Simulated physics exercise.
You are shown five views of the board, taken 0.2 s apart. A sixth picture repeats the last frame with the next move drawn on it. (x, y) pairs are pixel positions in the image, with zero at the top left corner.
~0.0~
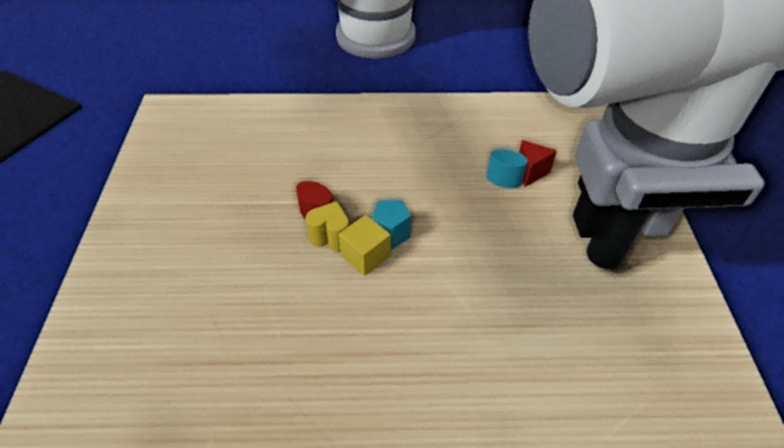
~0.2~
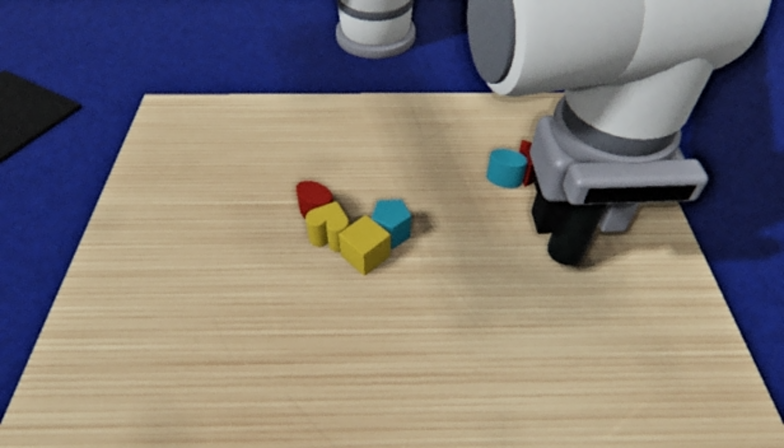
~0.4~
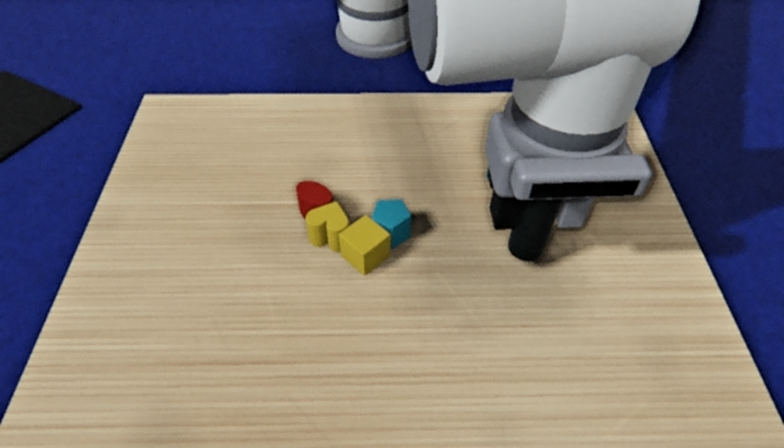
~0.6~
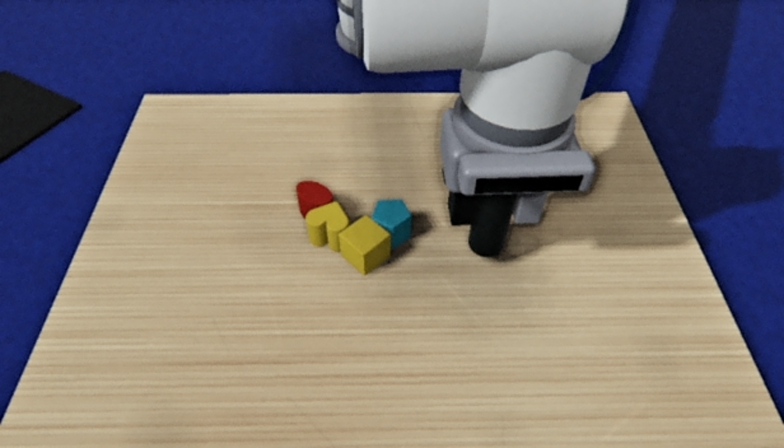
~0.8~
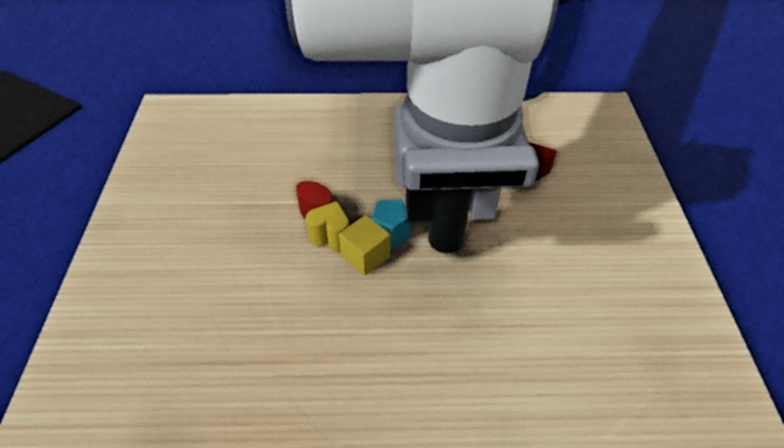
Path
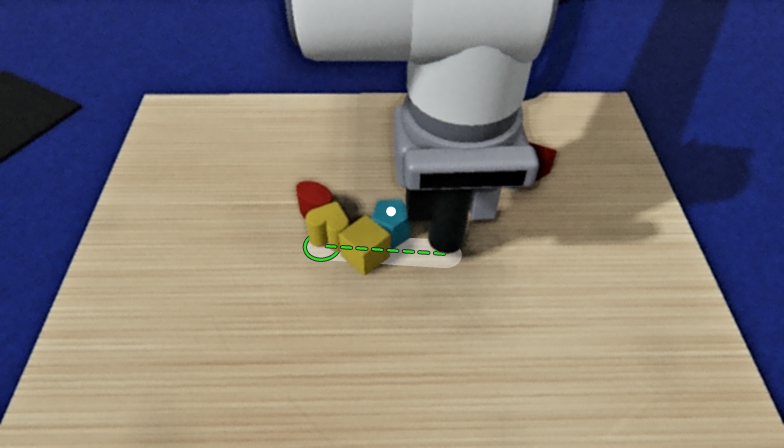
On a pale wooden board over blue fabric, a white and grey robot arm with a black peg starts near the right edge. It slides steadily left, passing in front of a turquoise block and a red one, until the peg is just right of the still cluster of red, yellow and turquoise blocks.
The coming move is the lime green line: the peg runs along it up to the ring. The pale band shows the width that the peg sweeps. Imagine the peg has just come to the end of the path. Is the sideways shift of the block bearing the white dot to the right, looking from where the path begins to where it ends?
It seems so.
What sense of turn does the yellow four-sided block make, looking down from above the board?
The block spins anticlockwise.
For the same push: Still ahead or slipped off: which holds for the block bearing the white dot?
Answer: Slipped away.
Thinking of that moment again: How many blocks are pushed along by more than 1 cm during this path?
Three or more move.
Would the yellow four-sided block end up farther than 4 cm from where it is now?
I believe so.
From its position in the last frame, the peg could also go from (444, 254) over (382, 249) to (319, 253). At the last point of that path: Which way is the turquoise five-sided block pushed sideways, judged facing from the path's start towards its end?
That's a shift to the right.
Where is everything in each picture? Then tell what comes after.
Peg's lower end at (604, 256); red elliptical block at (314, 191); yellow heart-shaped block at (328, 216); yellow four-sided block at (365, 234); turquoise five-sided block at (391, 211), in the first frame.
Peg at (565, 253); blocks still, in the second frame.
Peg at (525, 249); blocks still, in the third frame.
Peg at (486, 245); blocks still, in the fourth frame.
Peg at (446, 241); red elliptical block at (314, 191); yellow heart-shaped block at (328, 216); yellow four-sided block at (365, 234); turquoise five-sided block at (391, 211), in the fifth frame.
Drawn move, from (444, 254) directly to (322, 246); the dot is on the turquoise five-sided block.
What follows on the original path. One third of the way, peg at (403, 238); yellow four-sided block at (360, 234); turquoise five-sided block at (381, 208), turned 15° clockwise.
Two thirds of the way, peg at (362, 236); yellow heart-shaped block at (301, 216), turned 80° clockwise; yellow four-sided block at (322, 243), turned 40° anticlockwise; turquoise five-sided block at (367, 200), turned 45° clockwise.
At the end, peg at (320, 233); red elliptical block still; yellow heart-shaped block at (283, 213), turned 90° clockwise; yellow four-sided block at (297, 250), turned 95° anticlockwise; turquoise five-sided block at (366, 200), turned 45° clockwise.
